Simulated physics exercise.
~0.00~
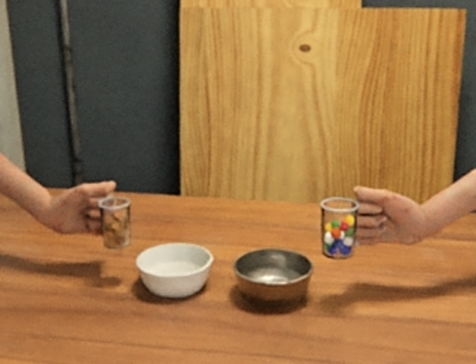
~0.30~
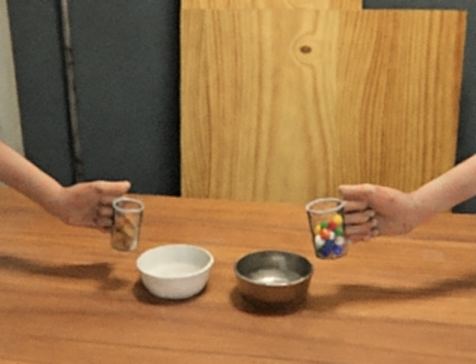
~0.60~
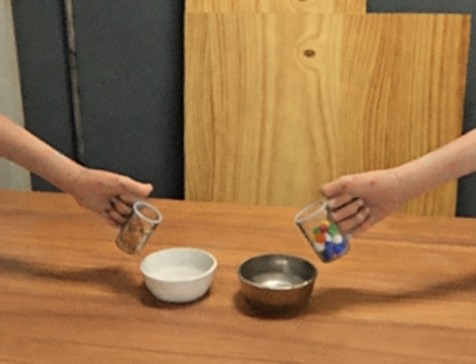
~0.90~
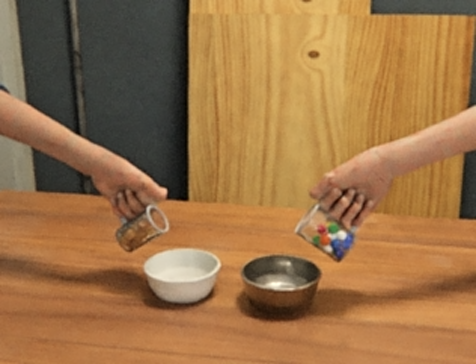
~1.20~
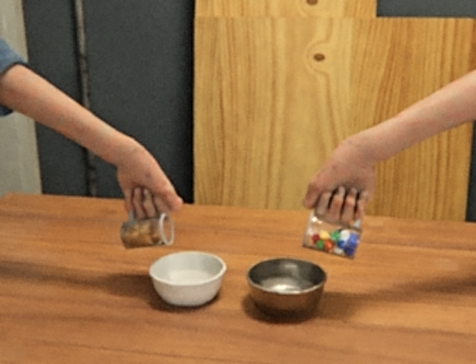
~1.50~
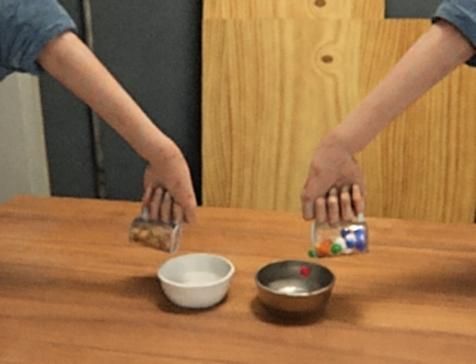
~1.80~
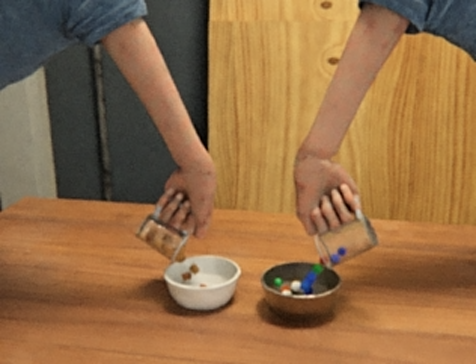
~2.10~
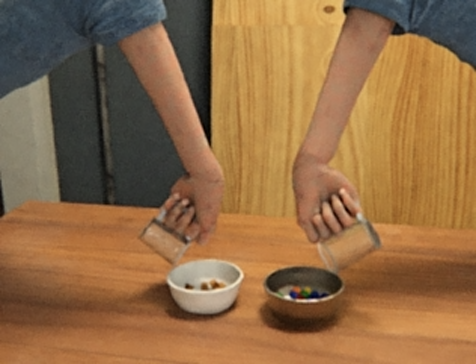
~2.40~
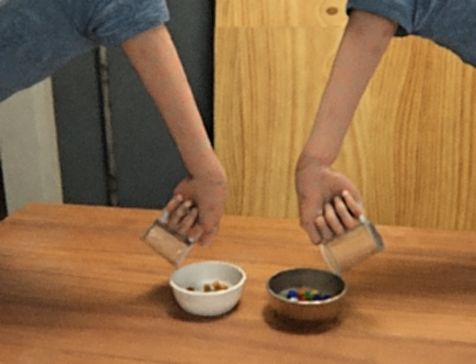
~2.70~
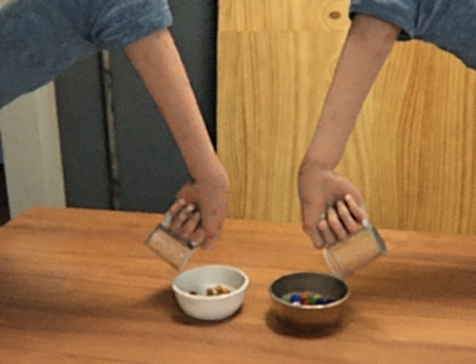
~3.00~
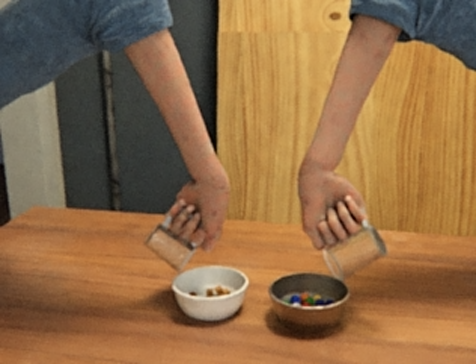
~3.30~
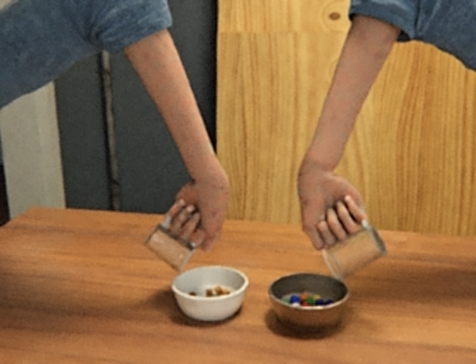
Two hands tipped clear cups over two bowls on a wooden table, pouring small brown pieces into the white bowl on the left and colourful balls into the dark metallic one on the right, until both emptied cups hung tilted above the bowls with nothing spilled.
